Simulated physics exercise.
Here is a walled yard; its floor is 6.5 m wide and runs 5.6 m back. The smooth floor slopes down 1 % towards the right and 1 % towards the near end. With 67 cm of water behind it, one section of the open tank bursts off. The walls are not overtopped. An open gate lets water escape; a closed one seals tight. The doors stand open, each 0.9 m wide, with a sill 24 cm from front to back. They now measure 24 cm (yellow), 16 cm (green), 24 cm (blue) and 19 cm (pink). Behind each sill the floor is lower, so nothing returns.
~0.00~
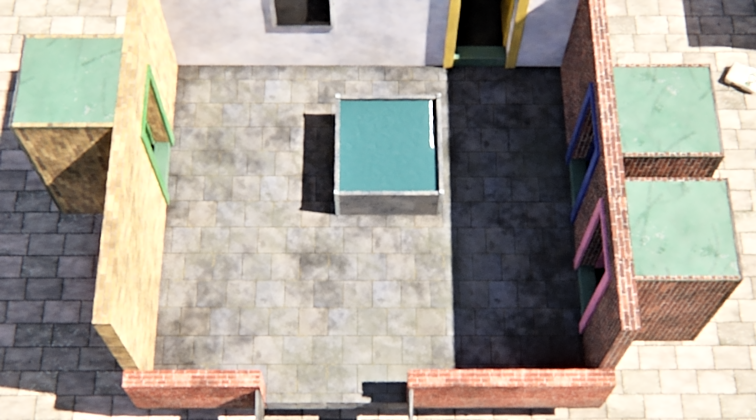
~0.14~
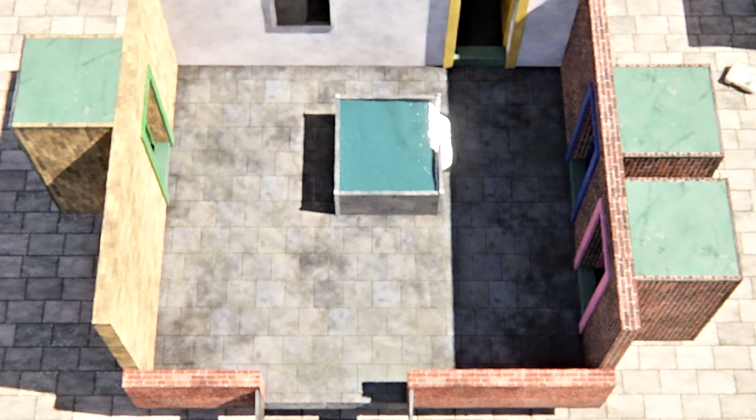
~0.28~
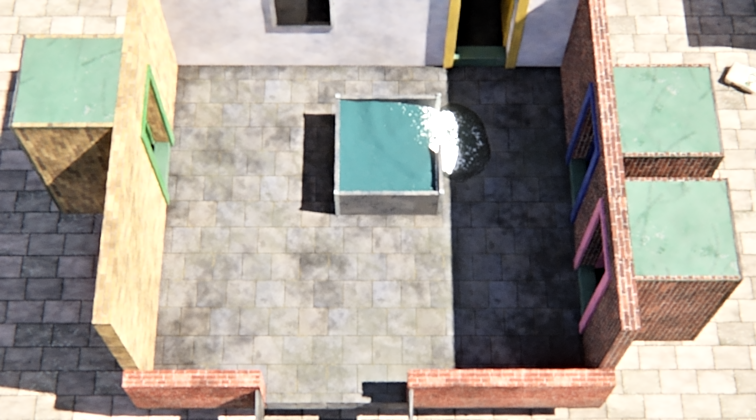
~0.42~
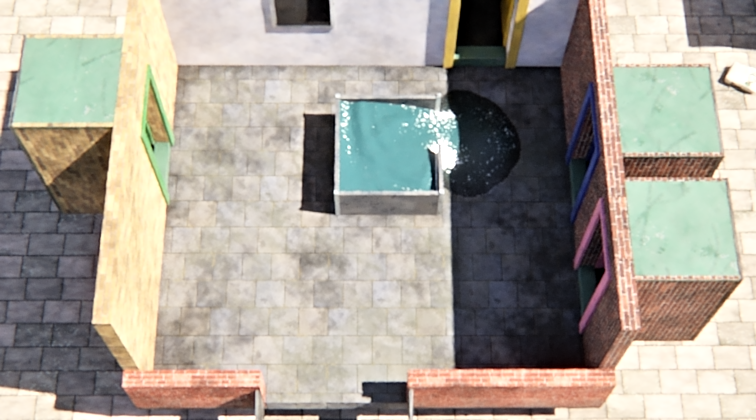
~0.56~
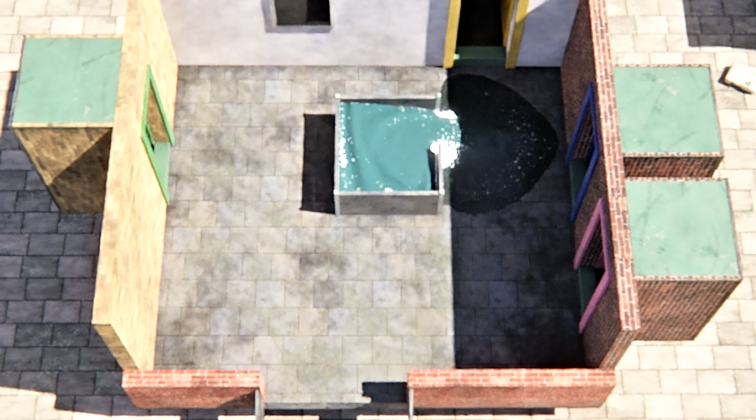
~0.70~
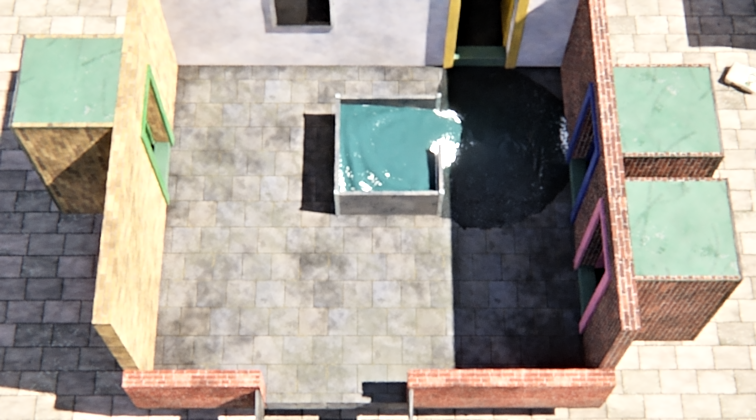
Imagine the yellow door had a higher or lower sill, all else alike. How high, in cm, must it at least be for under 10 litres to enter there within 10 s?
At least 16 cm or so.
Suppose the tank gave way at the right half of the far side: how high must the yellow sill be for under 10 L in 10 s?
Some 19 cm.
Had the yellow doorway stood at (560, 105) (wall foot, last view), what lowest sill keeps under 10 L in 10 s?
Roughly 30 cm.
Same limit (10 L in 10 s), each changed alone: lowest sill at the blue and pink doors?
About 22 cm at blue and 6.0 cm at pink.
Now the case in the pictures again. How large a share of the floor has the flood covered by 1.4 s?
About 15 per cent.
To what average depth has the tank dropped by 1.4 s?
Some 42 cm.
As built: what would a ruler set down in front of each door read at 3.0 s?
In cm: Yellow 17, green 0, blue 18, pink 7.
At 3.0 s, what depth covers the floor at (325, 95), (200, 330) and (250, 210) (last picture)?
In that order: 0, 0 and 0 cm.
After 1.4 s water covers 15 % of the floor, deepest (46 cm) near (560, 67); 12 cm at the yellow door, 0 litres in over its 24 cm sill.
After 3.0 s water covers 30 % of the floor, deepest (24 cm) near (500, 122); 17 cm at the yellow door, 0 litres in over its 24 cm sill.
After 10.0 s water covers 95 % of the floor, deepest (12 cm) near (587, 386); 5 cm at the yellow door, 0 litres in over its 24 cm sill.
At the yellow door as built, the water arrived by 0.8 s and peaked near 17 cm at 3.6 s.
With a sill of 14.5 cm, 15 litres would have come in within the 10 s; with 20 cm, 1 litre. So under 10 litres takes about 16 cm.
